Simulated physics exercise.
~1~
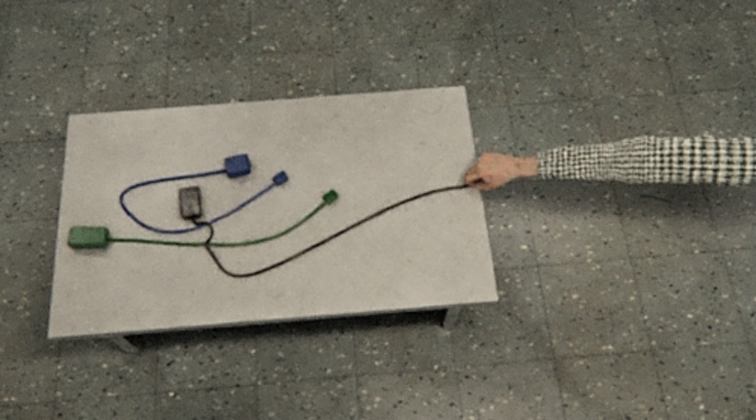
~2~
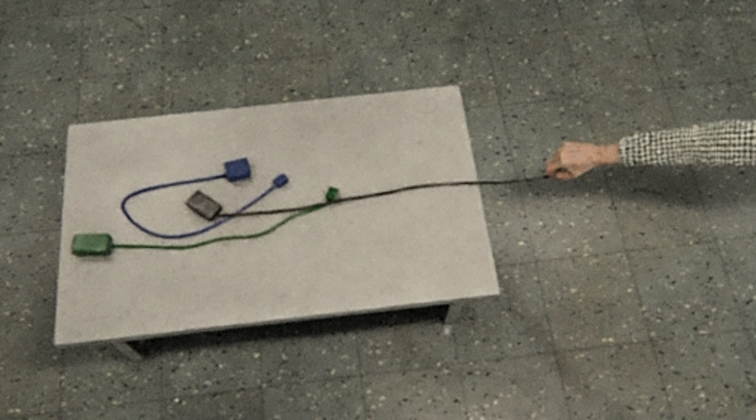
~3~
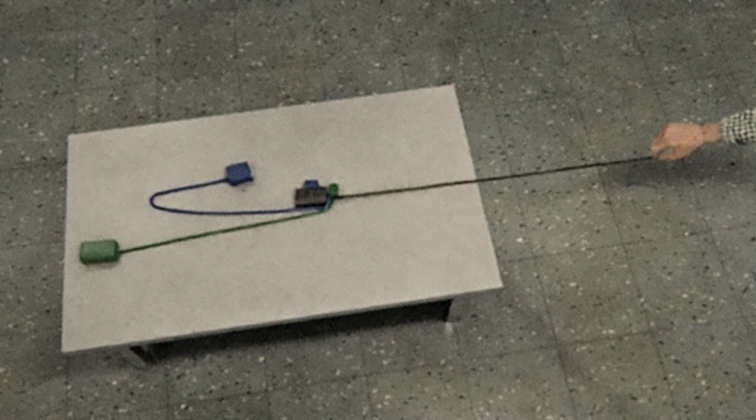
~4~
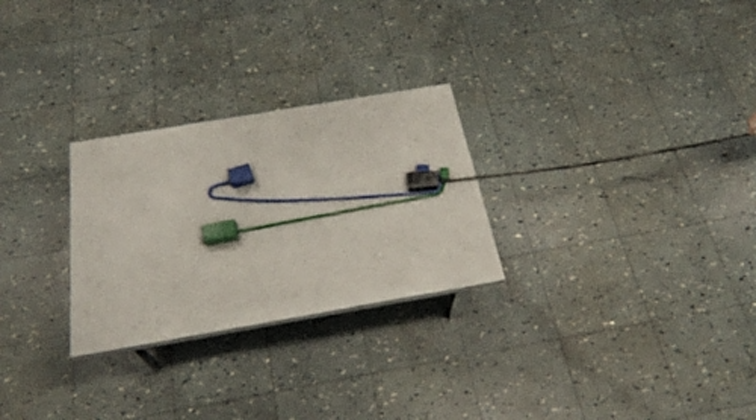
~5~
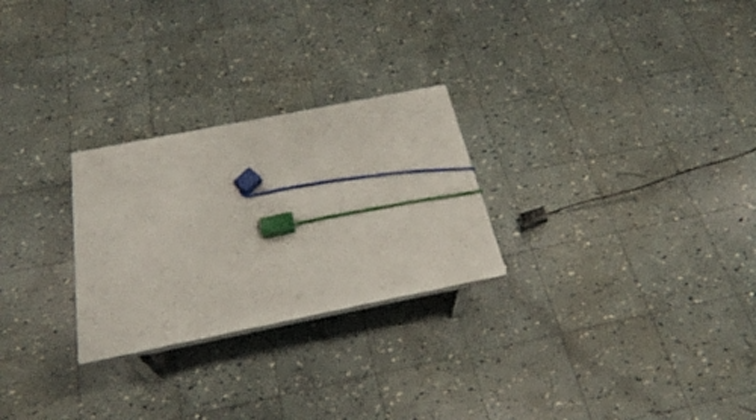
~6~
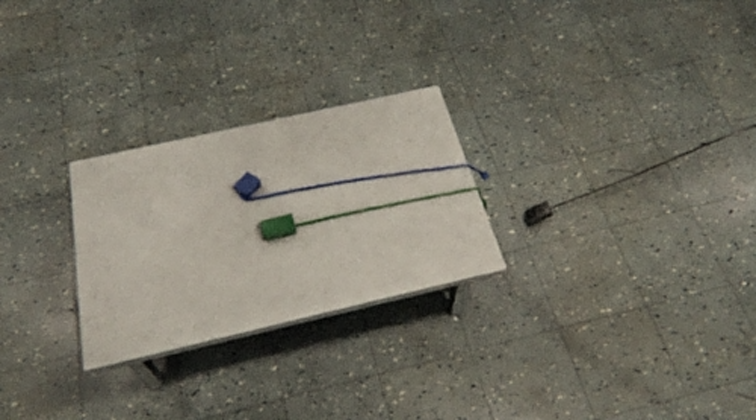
A hand pulling a black lead off a table's right edge, dragging green and blue leads along until its charger drops off.
